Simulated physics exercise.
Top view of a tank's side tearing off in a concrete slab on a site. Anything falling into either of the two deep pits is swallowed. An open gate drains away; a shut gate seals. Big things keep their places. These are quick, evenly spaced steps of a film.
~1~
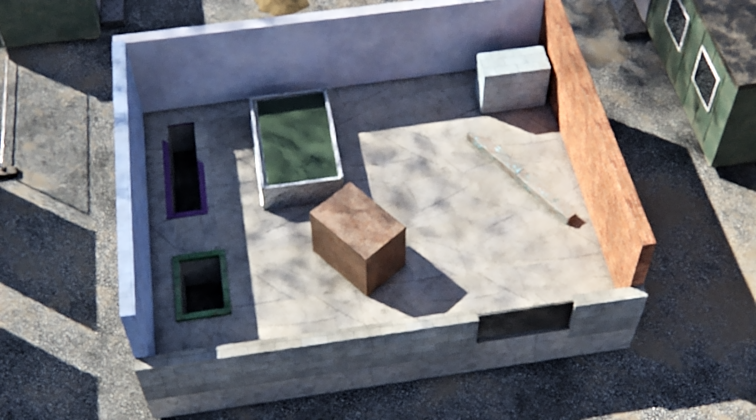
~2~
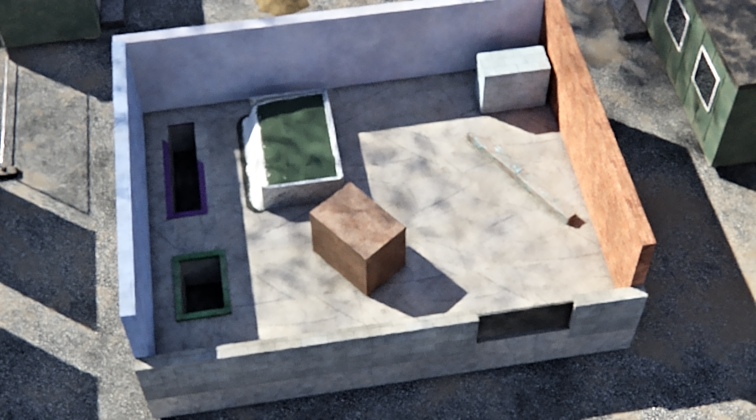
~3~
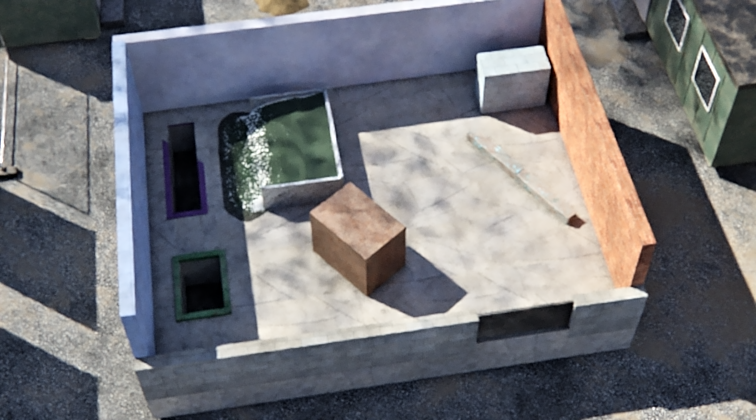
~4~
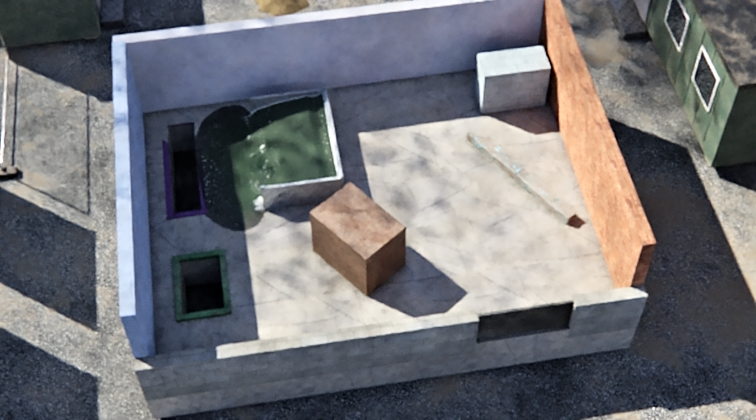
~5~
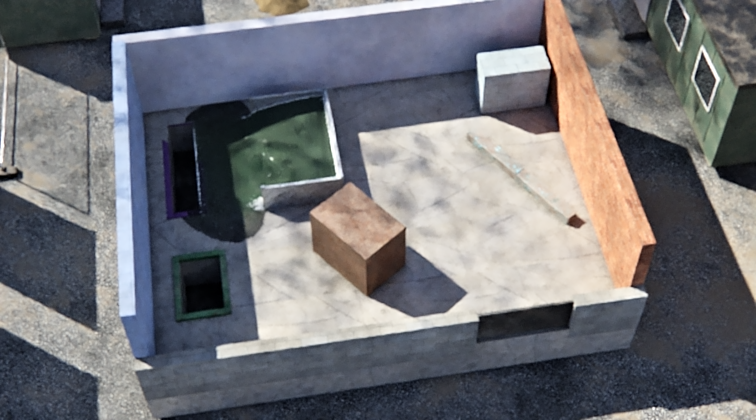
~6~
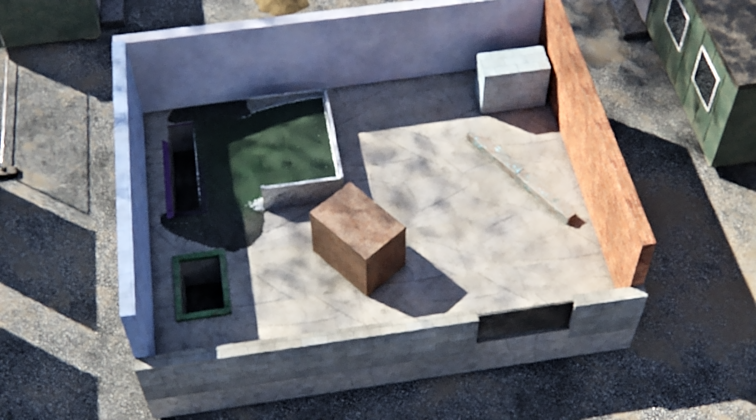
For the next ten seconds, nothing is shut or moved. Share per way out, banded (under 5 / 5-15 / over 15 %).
The gate will drain shy of five per cent; the green pit will drain shy of five per cent; the purple pit will drain in excess of fifteen per cent.
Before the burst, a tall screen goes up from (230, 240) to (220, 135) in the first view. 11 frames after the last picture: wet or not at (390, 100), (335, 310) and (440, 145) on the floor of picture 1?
Taken in turn, the three points are unsoaked, soaked and unsoaked.
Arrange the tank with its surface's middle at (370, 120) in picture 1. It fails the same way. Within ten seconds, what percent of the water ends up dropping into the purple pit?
Purple: 70 %.
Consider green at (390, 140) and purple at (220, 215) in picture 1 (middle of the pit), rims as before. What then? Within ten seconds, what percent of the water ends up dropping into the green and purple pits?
The green pit ends up with 0 per cent, the purple pit with 70 per cent.
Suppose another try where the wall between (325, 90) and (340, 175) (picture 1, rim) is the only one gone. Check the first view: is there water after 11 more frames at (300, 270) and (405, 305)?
The first would be still unwetted and the second still unwetted.
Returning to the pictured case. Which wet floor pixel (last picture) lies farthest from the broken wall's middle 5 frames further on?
I reckon the front has reached (152, 278) by then.
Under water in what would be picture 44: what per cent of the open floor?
About 25 %.
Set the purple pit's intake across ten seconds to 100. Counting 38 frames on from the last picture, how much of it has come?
Around 90 percent.
A moment on, water covers 15 % of the floor; the gate 0 %, the green pit 0 %, the purple pit 27 %.
Next, water covers 15 % of the floor; the gate 0 %, the green pit 1 %, the purple pit 47 %.
Then, water covers 20 % of the floor; the gate 0 %, the green pit 1 %, the purple pit 63 %.
Later, water covers 25 % of the floor; the gate 0 %, the green pit 2 %, the purple pit 76 %.
In the end, water covers 20 % of the floor; the gate 0 %, the green pit 2 %, the purple pit 83 %.
